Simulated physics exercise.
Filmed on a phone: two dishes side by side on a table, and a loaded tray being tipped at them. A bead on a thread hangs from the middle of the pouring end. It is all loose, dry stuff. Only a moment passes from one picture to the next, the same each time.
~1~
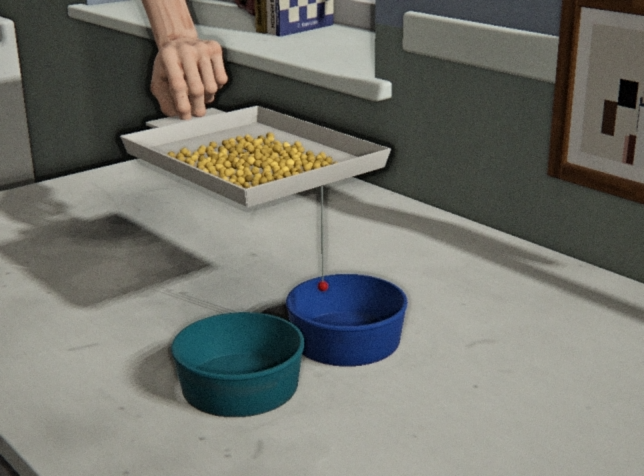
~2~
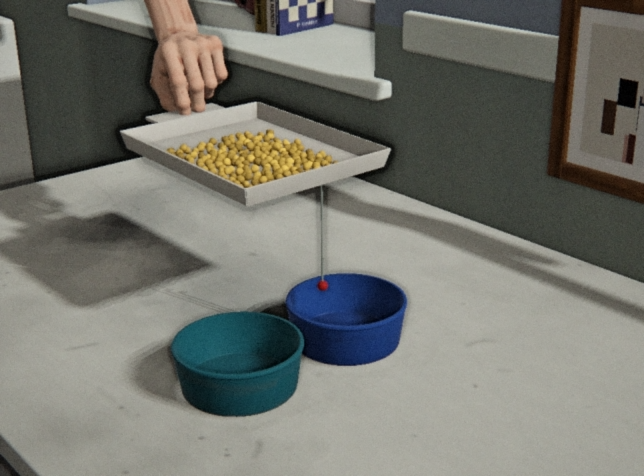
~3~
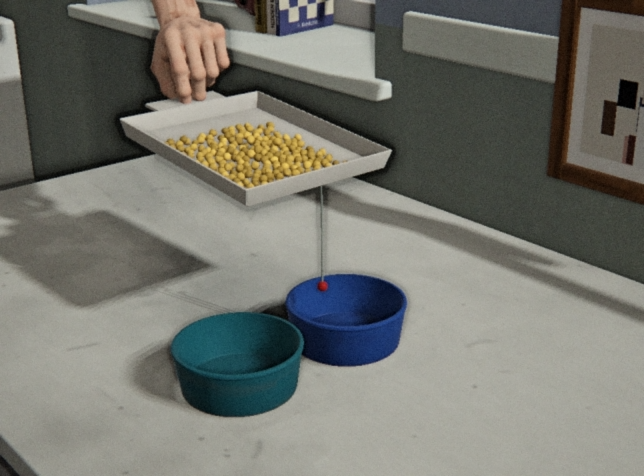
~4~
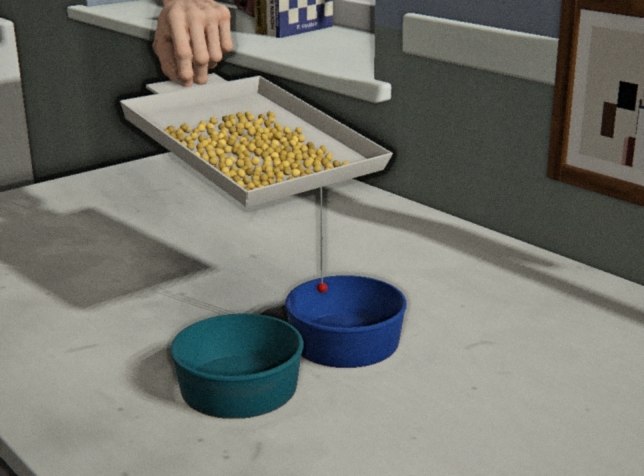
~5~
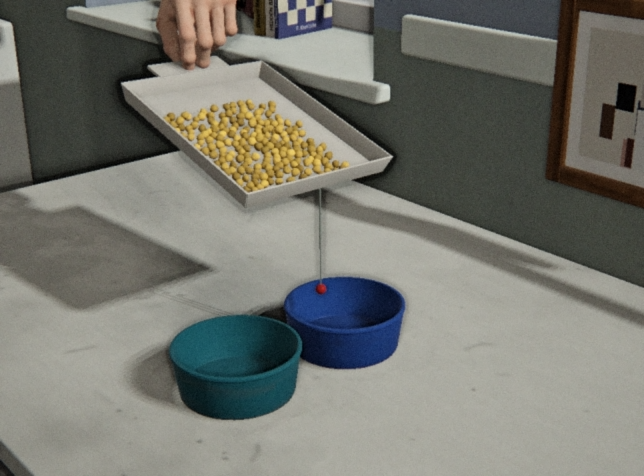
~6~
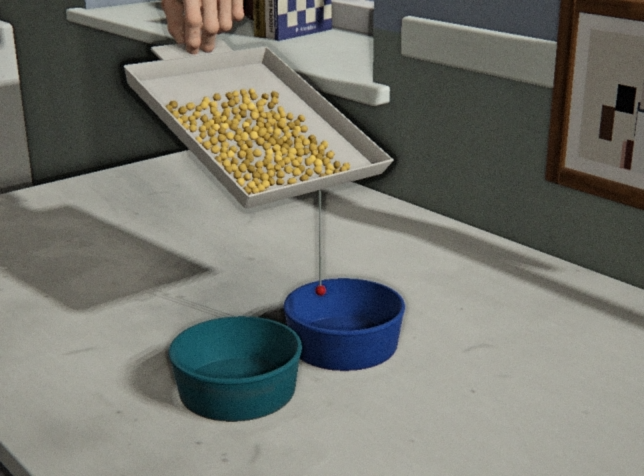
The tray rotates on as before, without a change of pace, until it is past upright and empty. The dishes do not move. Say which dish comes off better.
More goes to the right-hand dish.
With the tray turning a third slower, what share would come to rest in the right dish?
It comes to 50 per cent or so.
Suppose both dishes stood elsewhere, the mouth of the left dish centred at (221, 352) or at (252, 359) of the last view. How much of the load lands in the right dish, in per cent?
Roughly 40 per cent, and 70 per cent.
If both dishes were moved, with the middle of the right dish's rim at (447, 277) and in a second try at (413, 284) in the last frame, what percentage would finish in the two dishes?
About 70 and 80 per cent.
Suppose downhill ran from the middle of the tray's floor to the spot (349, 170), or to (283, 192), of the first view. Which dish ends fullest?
In turn: The right one; the dish on the left.
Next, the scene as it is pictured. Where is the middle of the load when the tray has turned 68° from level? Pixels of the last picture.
Roughly at (305, 149).
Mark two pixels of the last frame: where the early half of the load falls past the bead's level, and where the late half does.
At about (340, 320), then at (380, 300).
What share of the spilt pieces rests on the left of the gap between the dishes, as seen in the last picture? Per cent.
Some 0 per cent.
Soon, tray tipped steeply; all on the tray.
A while on, tray tipped past a quarter turn; nearly all on the tray; a stray few outside both; a stray few in the air.
Towards the end, tray tipped past a quarter turn; a small part in the left dish; about a third in the right dish; about half outside both.
Finally, tray tipped past a quarter turn; a small part in the left dish; about a third in the right dish; about half outside both.
